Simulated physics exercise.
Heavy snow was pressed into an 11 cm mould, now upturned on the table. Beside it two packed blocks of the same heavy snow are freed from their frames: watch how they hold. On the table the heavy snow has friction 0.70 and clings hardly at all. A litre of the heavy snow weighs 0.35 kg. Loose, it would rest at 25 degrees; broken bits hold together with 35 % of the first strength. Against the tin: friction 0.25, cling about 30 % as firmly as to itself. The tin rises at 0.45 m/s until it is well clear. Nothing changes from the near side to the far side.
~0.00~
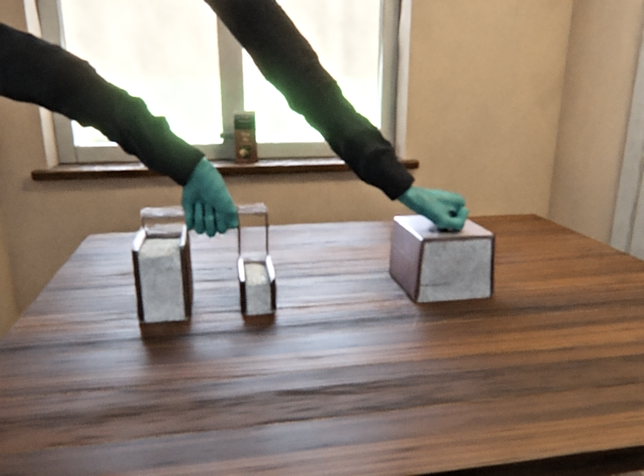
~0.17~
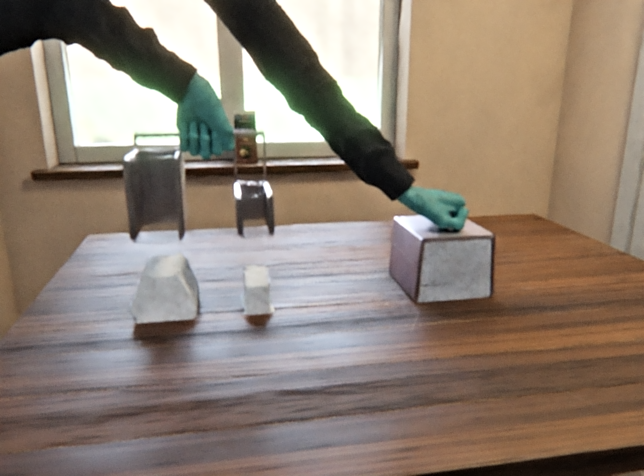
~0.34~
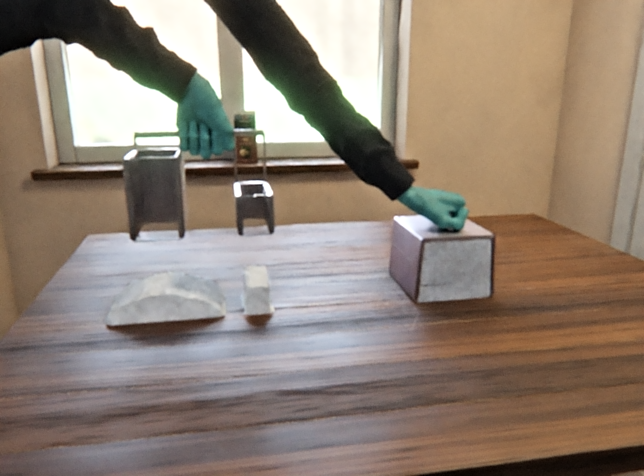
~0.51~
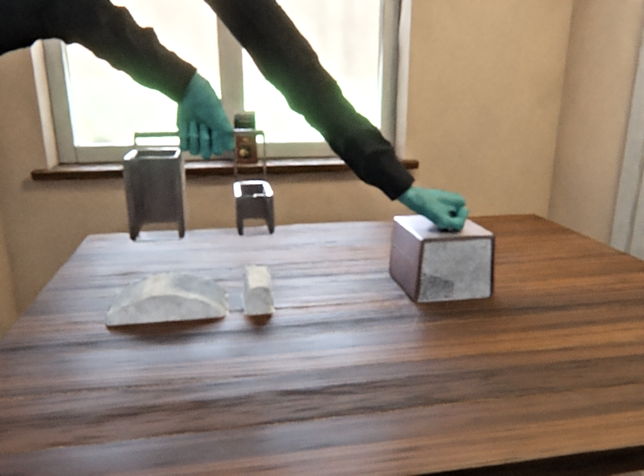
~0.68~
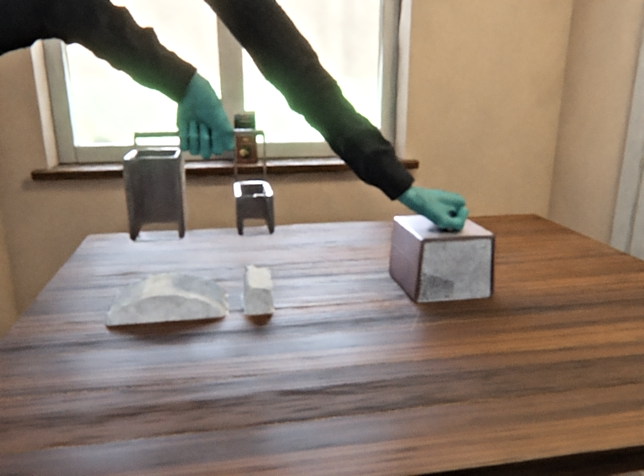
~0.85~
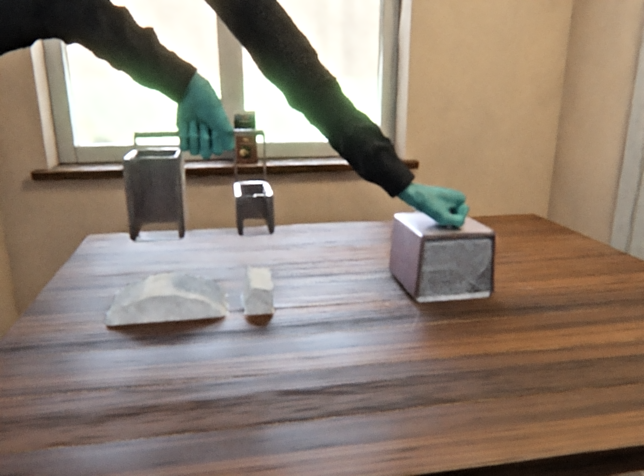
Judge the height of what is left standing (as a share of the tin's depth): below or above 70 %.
Expect below 70 %.
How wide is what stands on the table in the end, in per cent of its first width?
Roughly 210 %.
After 1.04 s, the tin is up by 8.5 cm.
After 1.26 s, the tin is up by 18 cm; what stands on the table is 66 % of the tin's depth.
After 1.49 s, the tin is up by 23 cm; what stands on the table is 66 % of the tin's depth.
After 1.71 s, the tin is up by 23 cm; what stands on the table is 66 % of the tin's depth.
After 1.81 s, at the end, the tin is up by 23 cm; what stands on the table is 66 % of the tin's depth.
